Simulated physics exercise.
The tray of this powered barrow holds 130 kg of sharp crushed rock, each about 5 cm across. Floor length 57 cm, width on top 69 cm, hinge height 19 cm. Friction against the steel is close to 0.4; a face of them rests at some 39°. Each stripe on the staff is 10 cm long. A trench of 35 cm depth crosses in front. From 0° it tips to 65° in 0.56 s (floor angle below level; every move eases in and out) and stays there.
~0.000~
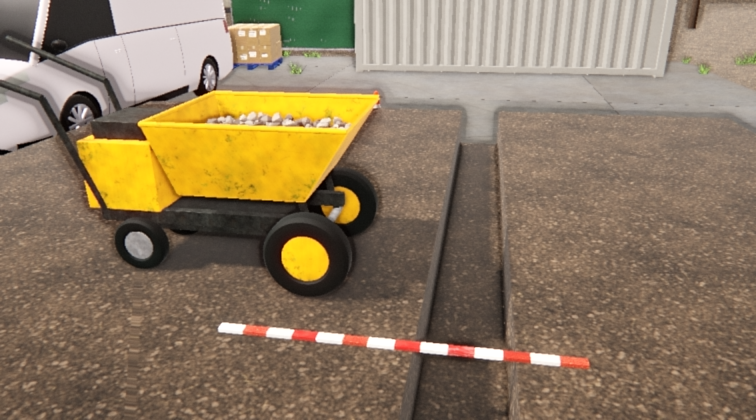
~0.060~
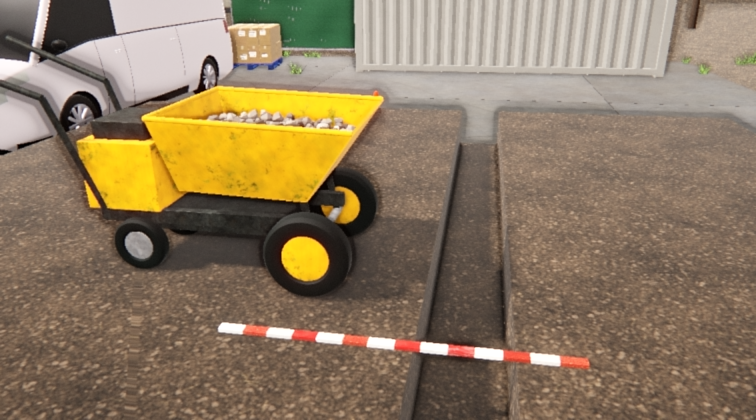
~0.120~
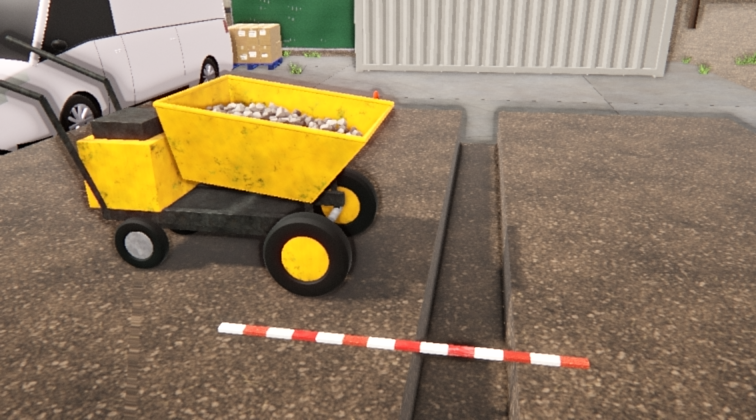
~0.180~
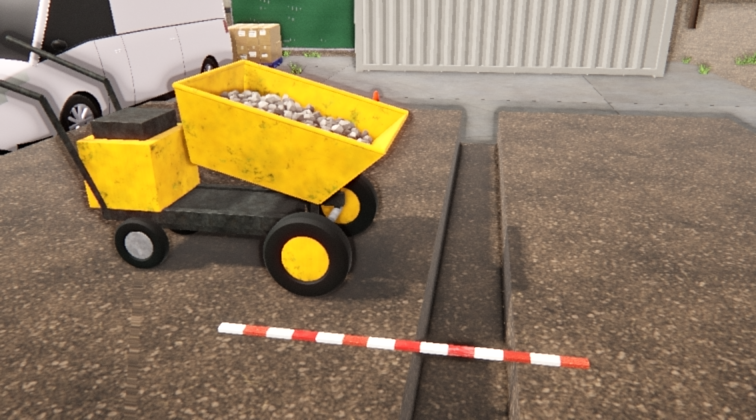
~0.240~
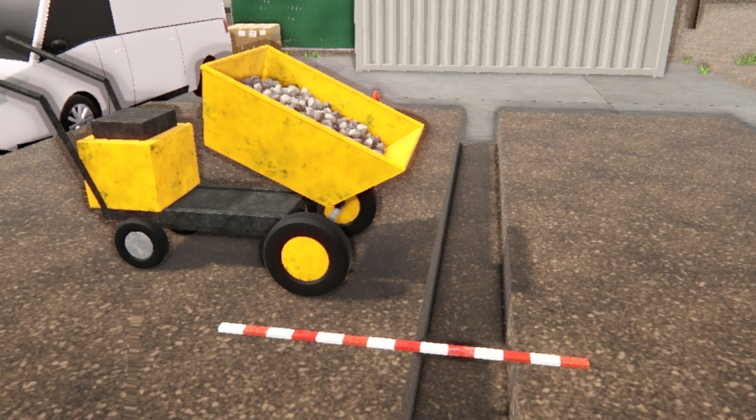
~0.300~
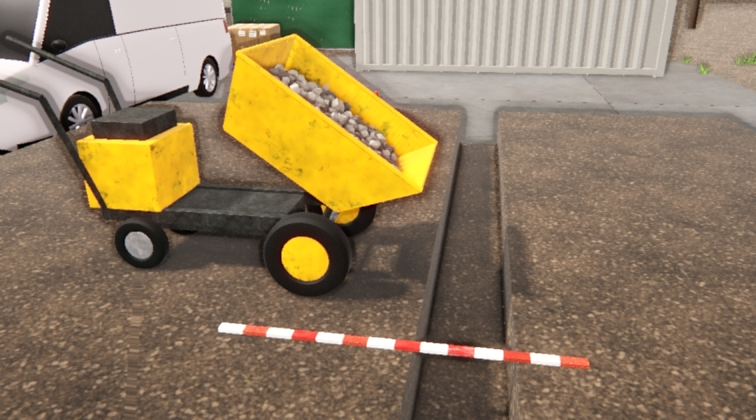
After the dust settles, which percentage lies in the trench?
Roughly 39 per cent ends in the trench.
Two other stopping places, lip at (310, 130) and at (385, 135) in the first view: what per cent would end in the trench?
About 55 and 20 per cent.
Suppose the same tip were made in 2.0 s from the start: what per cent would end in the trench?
Then about 35 per cent.
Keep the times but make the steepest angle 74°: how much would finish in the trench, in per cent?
It would be near 65 per cent.
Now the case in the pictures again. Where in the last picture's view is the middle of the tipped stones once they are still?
Their middle is at about (498, 322).
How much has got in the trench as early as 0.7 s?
About 10 per cent by then.
After 0.4 s the floor is at 55°; 100 % in the tray; the foremost stones are at (415, 198).
After 0.7 s the floor is at 65°; 92 % in the tray, 8 % in the trench; the foremost stones are at (499, 261).
After 1.0 s the floor is at 65°; 46 % in the tray, 29 % in the trench, 25 % past the trench; the foremost stones are at (663, 291).
After 3.0 s the floor is at 65°; 36 % in the tray, 39 % in the trench, 25 % past the trench; the foremost stones are past the picture's edge.
